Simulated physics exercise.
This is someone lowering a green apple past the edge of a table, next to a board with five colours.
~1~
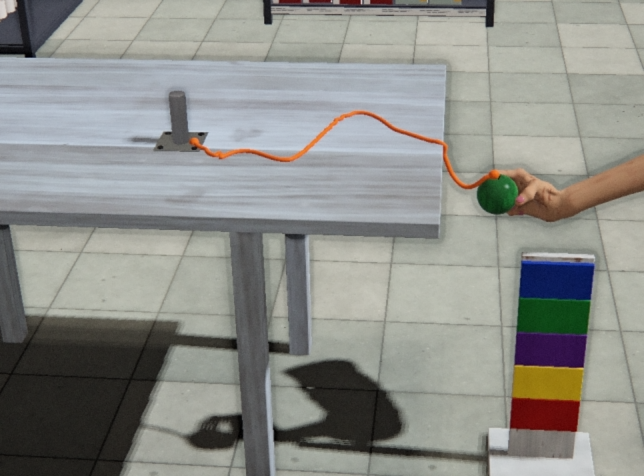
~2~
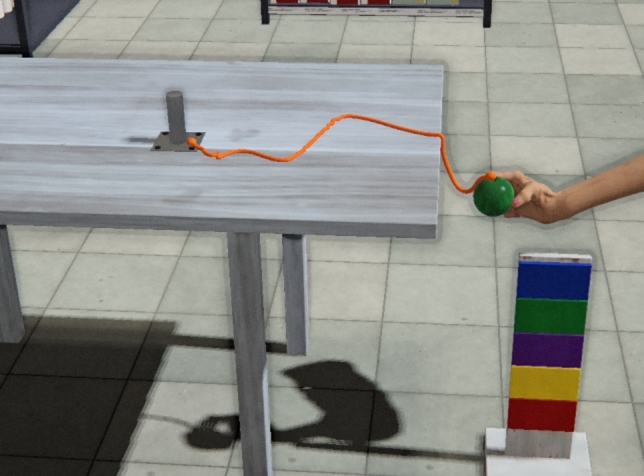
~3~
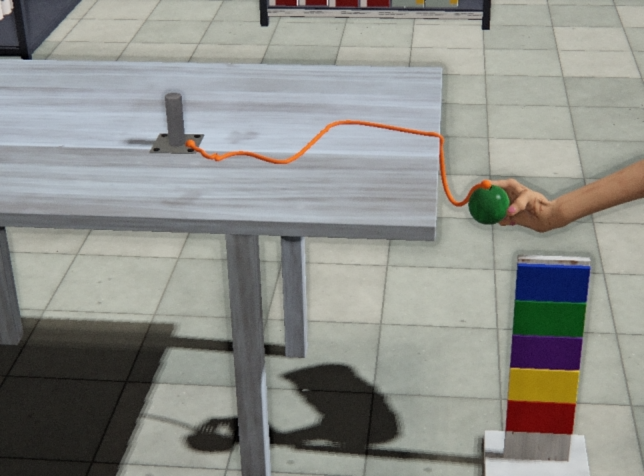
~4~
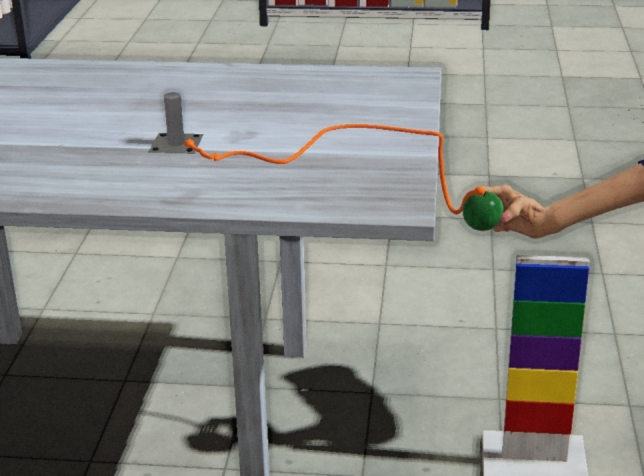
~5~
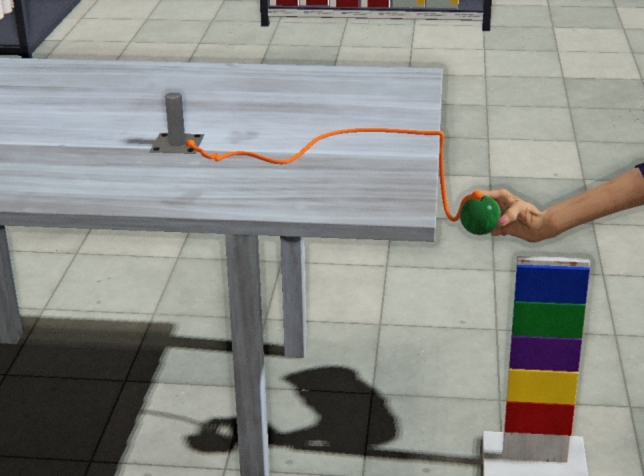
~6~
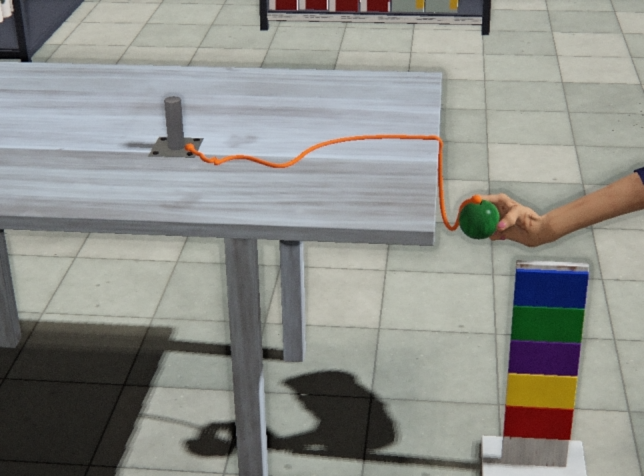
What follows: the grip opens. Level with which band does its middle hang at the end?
Its centre hangs level with the yellow band.
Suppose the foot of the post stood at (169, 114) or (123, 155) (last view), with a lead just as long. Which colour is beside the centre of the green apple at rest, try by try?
Try by try: Purple; purple.
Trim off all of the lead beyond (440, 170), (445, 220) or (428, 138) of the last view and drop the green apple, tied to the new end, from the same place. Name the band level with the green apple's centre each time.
It would be blue; green; higher than all five.
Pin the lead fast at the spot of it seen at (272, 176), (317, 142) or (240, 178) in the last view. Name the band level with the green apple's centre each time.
One after the other, purple; green; purple.
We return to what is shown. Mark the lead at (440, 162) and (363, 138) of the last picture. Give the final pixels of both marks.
Near (434, 257) and (439, 170).
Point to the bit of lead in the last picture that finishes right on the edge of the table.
At (357, 139), roughly.
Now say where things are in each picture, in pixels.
Green apple (498, 194); blue (557, 282); green (554, 317); purple (551, 351); yellow (548, 384); red (545, 416), in the first picture.
Green apple (494, 196); lead through (213, 156) (268, 158) (322, 132) (377, 122) (442, 150), in the second picture.
Green apple (489, 205), in the third picture.
Green apple (483, 211); lead through (211, 158) (266, 160) (320, 134) (395, 129) (442, 175), in the fourth picture.
Green apple (480, 215), in the fifth picture.
Green apple (479, 219); lead through (211, 162) (266, 164) (332, 142) (415, 138) (441, 199), in the sixth picture.
Soon after, apple near (463, 378); level with yellow.
Then, apple near (401, 369); level with yellow.
Further on, apple near (443, 387); level with yellow.
At rest, apple near (426, 386); level with yellow. Its middle rests at the yellow band.
